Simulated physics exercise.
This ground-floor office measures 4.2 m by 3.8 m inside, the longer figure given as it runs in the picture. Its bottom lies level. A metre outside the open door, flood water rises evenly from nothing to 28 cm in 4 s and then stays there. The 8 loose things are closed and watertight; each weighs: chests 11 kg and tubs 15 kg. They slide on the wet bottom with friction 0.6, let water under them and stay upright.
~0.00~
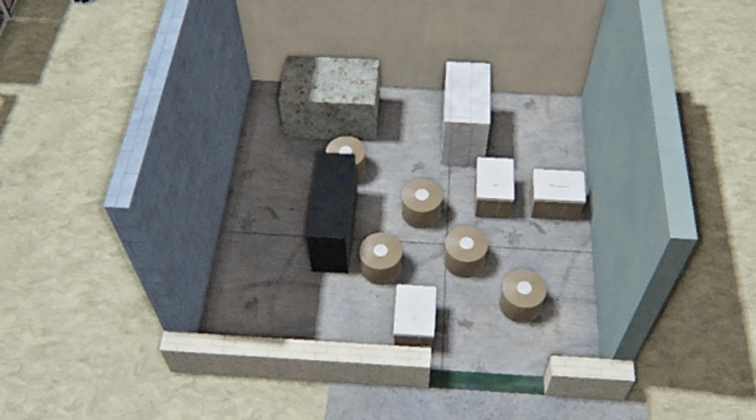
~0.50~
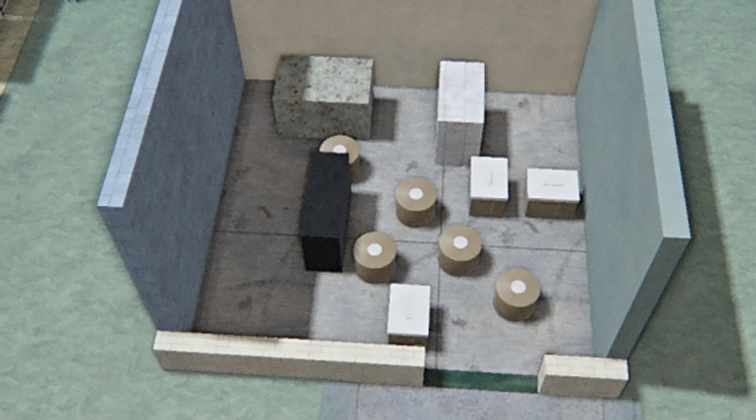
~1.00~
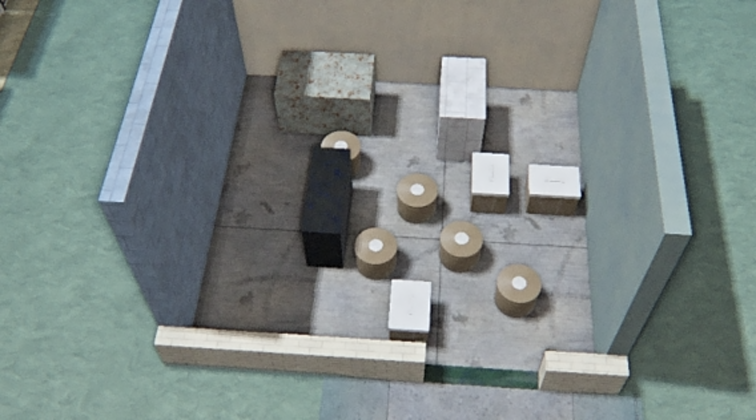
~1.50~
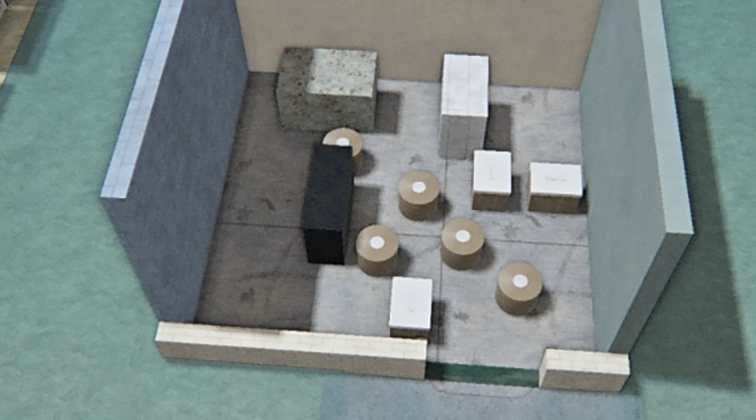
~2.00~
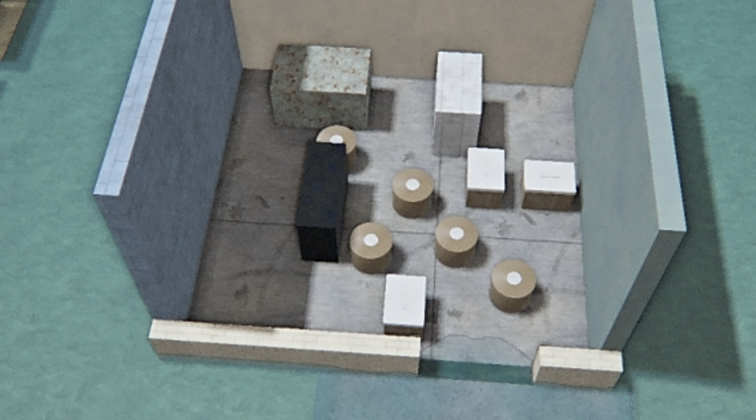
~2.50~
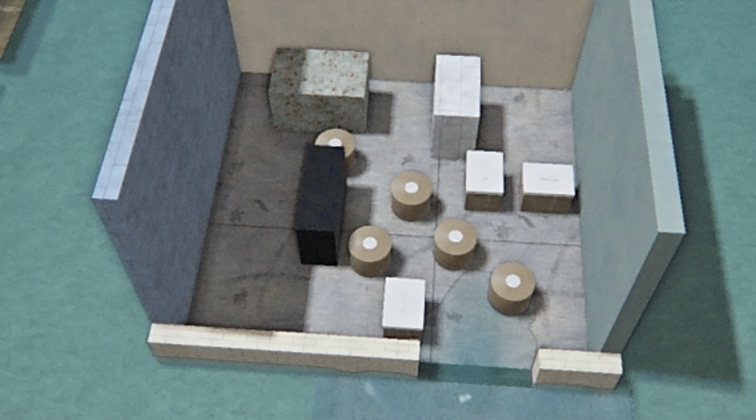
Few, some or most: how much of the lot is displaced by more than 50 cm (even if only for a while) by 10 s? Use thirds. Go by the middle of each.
That comes to two thirds or above.
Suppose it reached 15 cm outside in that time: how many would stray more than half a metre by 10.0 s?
In that case 2 of them.
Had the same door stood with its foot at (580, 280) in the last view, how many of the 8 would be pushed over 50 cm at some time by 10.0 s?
Then 5.
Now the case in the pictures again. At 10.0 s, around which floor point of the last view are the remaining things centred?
Near (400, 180).
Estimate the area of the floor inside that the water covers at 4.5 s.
Roughly 5.5 m2.
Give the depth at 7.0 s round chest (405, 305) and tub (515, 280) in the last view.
About 4 and 21 cm.
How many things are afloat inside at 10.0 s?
I count 5.
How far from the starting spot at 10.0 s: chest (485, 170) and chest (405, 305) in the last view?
In that order: 100 cm, 30 cm.
After 3.5 s 0 of 8 are over 50 cm from their spots; 0 afloat.
After 4.5 s 2 of 8 are over 50 cm from their spots; 0 afloat.
After 7.0 s 5 of 8 are over 50 cm from their spots; 5 afloat.
After 10.0 s 6 of 8 are over 50 cm from their spots, and 6 have been at some point; 5 afloat.
